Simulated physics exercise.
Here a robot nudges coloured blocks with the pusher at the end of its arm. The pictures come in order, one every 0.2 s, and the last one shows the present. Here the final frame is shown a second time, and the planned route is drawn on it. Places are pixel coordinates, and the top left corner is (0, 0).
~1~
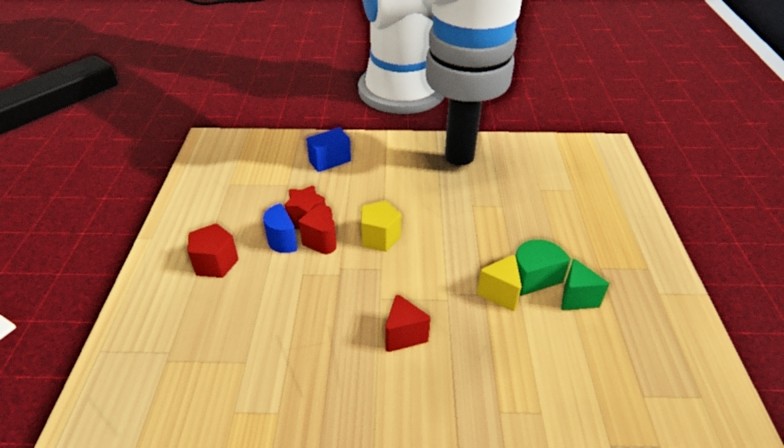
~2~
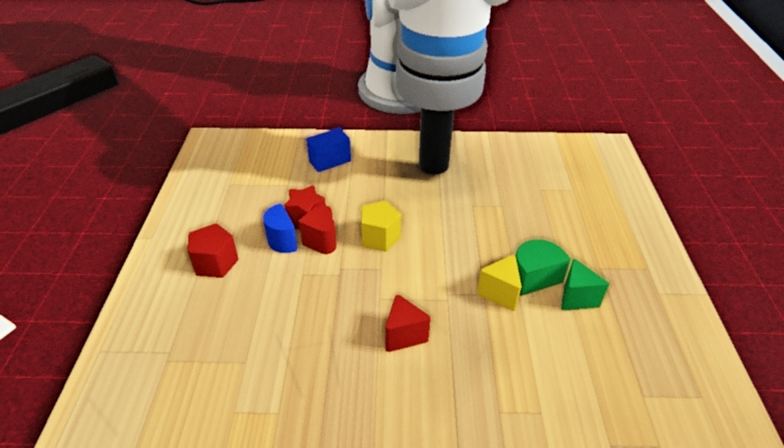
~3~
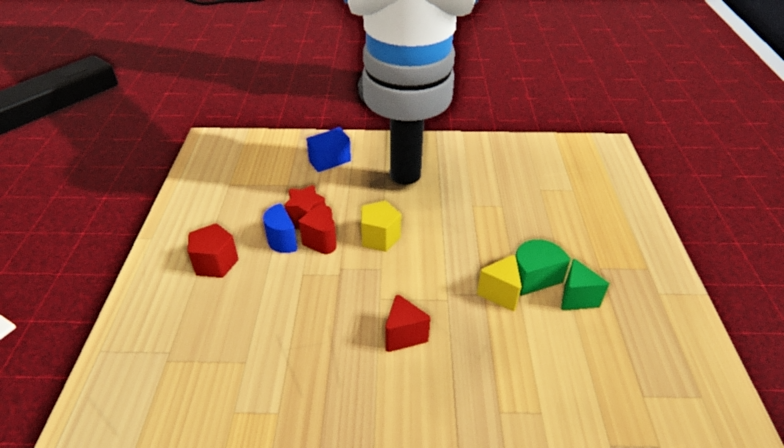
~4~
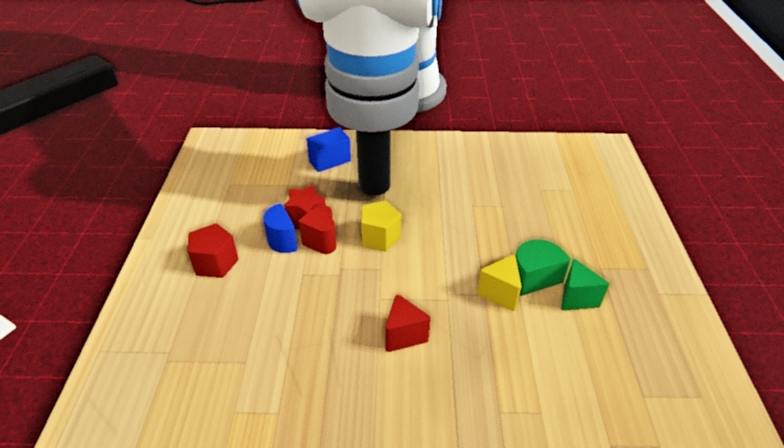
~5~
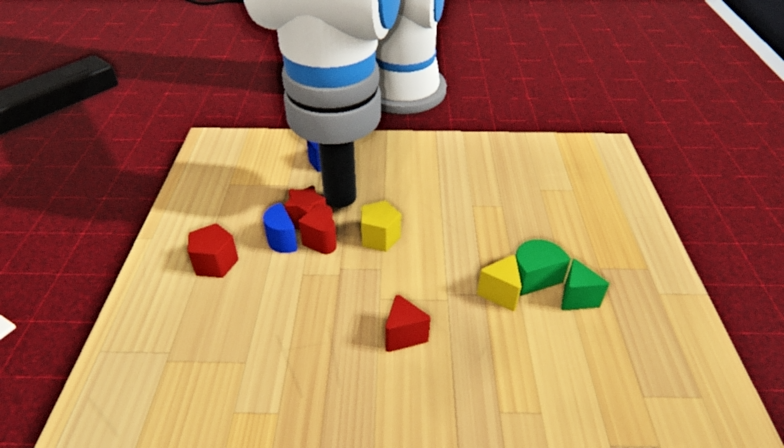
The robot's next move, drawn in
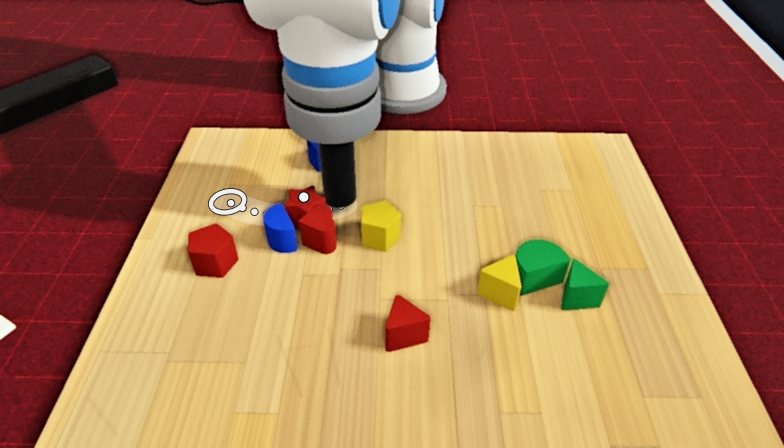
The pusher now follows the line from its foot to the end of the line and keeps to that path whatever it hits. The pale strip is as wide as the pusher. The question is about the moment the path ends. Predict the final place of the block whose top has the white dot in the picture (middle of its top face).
Around pixel (243, 211).
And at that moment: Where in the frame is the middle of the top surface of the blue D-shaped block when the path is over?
When the path ends, it will be at (259, 230).
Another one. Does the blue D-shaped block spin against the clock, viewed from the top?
I believe so.
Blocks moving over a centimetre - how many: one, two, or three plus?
The answer is two blocks.
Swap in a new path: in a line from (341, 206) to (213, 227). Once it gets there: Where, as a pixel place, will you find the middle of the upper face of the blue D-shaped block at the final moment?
My prediction: (258, 233).
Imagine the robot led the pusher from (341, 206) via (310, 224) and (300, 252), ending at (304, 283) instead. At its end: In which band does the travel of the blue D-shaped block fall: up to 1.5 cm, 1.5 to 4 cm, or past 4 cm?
Distance: More than 4 cm.
Path on the board, from (341, 206) by way of (301, 215) and (261, 213) to (228, 202); the dot is on the red star-shaped block.
What follows on the original path. One third of the way, pusher (300, 207); blue D-shaped block (264, 225), turned 55° anticlockwise; red star-shaped block (271, 206).
Two thirds of the way, pusher (259, 205); blue D-shaped block (259, 230), turned 70° anticlockwise; red star-shaped block (244, 211), turned 45° anticlockwise.
At the end, pusher (226, 194); blue D-shaped block (259, 230), turned 70° anticlockwise; red star-shaped block (243, 211), turned 50° anticlockwise; red heart in place.
